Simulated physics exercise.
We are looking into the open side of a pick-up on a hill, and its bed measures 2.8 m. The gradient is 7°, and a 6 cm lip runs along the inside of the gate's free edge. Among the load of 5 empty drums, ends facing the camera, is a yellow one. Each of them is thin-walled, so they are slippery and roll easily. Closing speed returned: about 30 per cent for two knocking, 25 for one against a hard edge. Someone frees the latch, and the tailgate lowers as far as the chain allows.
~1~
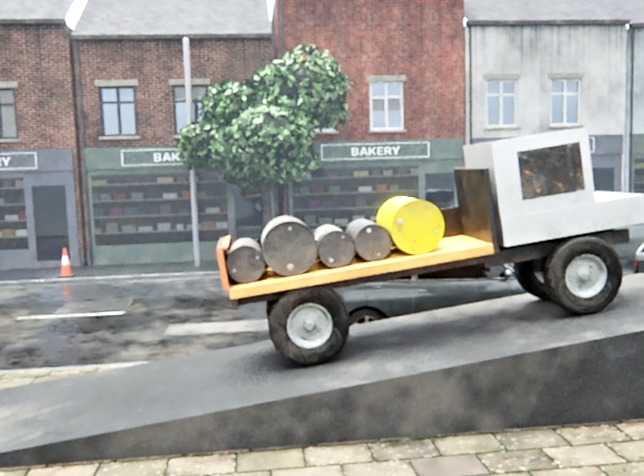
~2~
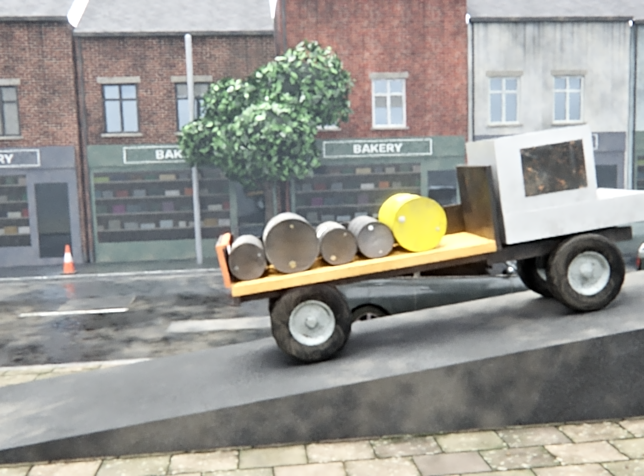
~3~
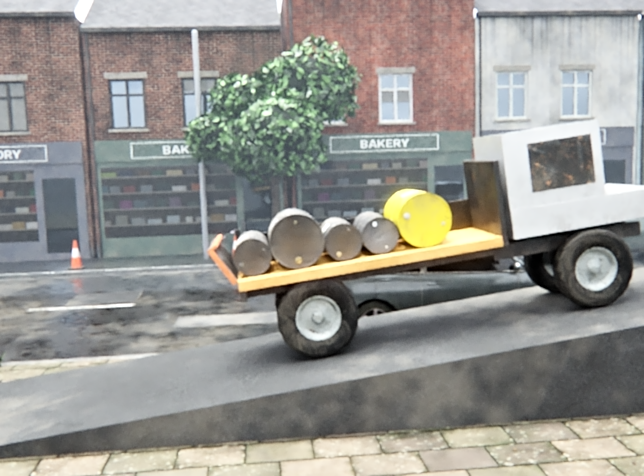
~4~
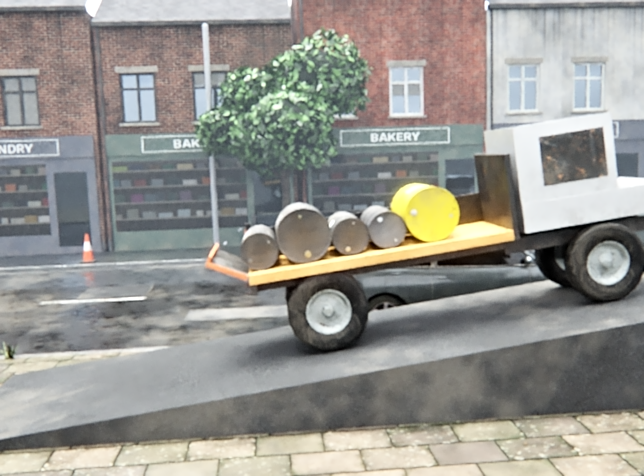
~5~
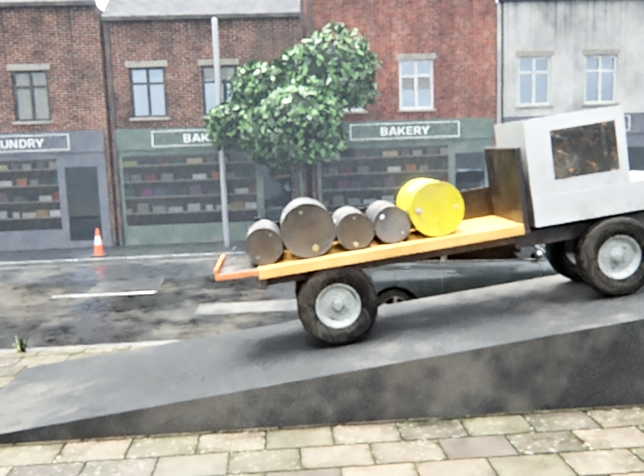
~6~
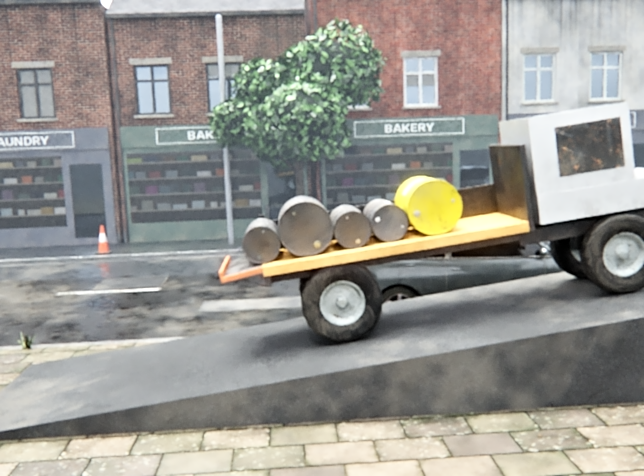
The video shows a pick-up facing right on a slope, carrying four grey drums and a yellow one. The tailgate at the left swings down from nearly upright to slightly below level, while the drums shift a little toward it.
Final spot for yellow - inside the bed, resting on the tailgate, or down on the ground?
I would say down on the ground.
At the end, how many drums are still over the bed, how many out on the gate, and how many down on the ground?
First 0, then 0, and last 5.
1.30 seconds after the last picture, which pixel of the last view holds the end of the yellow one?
Position: About (349, 222).
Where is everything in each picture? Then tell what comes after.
In the first frame, yellow (417, 227); gate 83° above level, tip at (219, 250); 5 of the 5 make up the bottom layer on the bed.
In the second frame, yellow (420, 224); gate 79° above level, tip at (219, 248).
In the third frame, yellow (425, 220); gate 55° above level, tip at (210, 251).
In the fourth frame, yellow (432, 214); gate 22° above level, tip at (208, 265).
In the fifth frame, yellow (437, 209); gate 5° below level, tip at (217, 278).
In the sixth frame, yellow (435, 207); gate 12° below level, tip at (223, 280).
Then, 1.3 s past the sixth picture, yellow is on the bed, 95 cm short of the hinge, rolling left; 1 of 5 is out.
Then, 3.0 s past the sixth picture, yellow is dropping off the gate; 5 of 5 are out.
Finally (4.6 s after the last picture), yellow is off the vehicle; 5 of 5 are out.
